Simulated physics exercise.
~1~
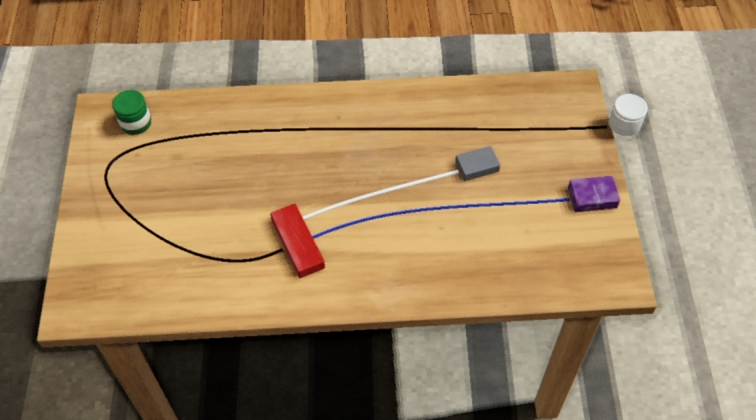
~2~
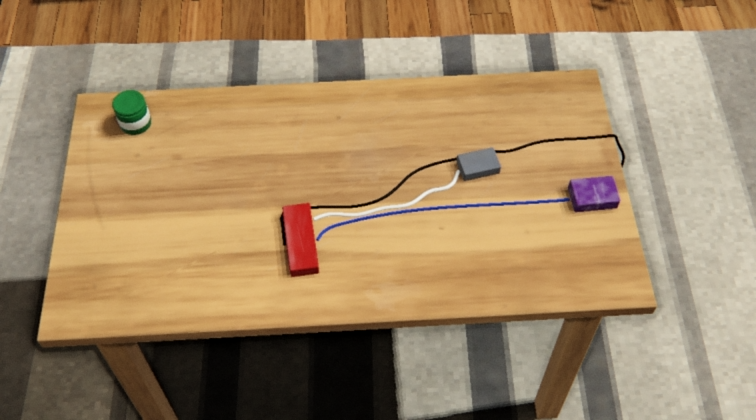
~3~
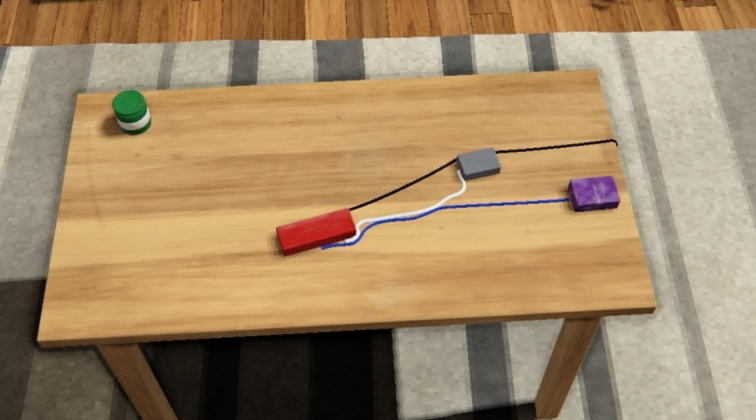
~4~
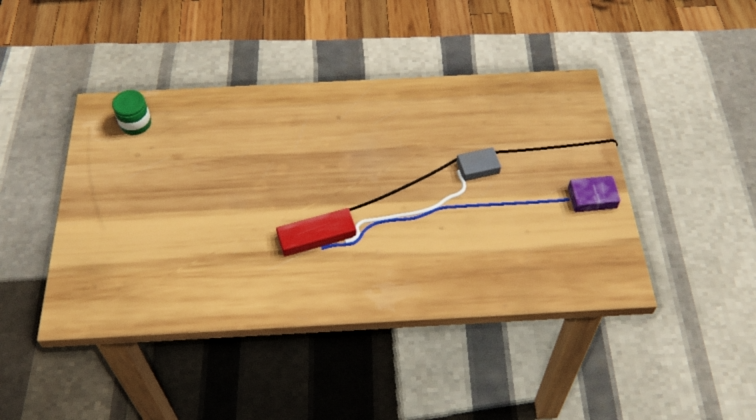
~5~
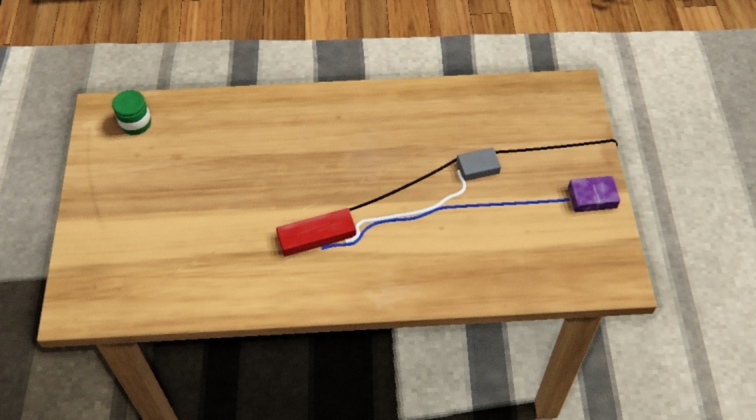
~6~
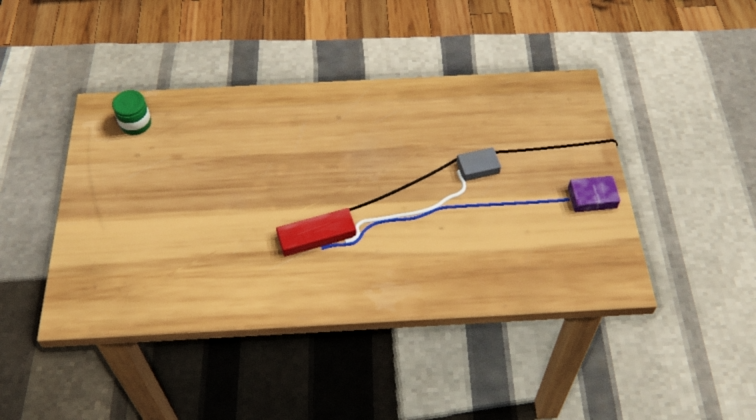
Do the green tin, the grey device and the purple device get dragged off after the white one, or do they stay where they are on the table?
They stay where they are on the table. The green tin and the purple device keep their places, and the grey device hardly stirs even with the black cable drawn up against it.
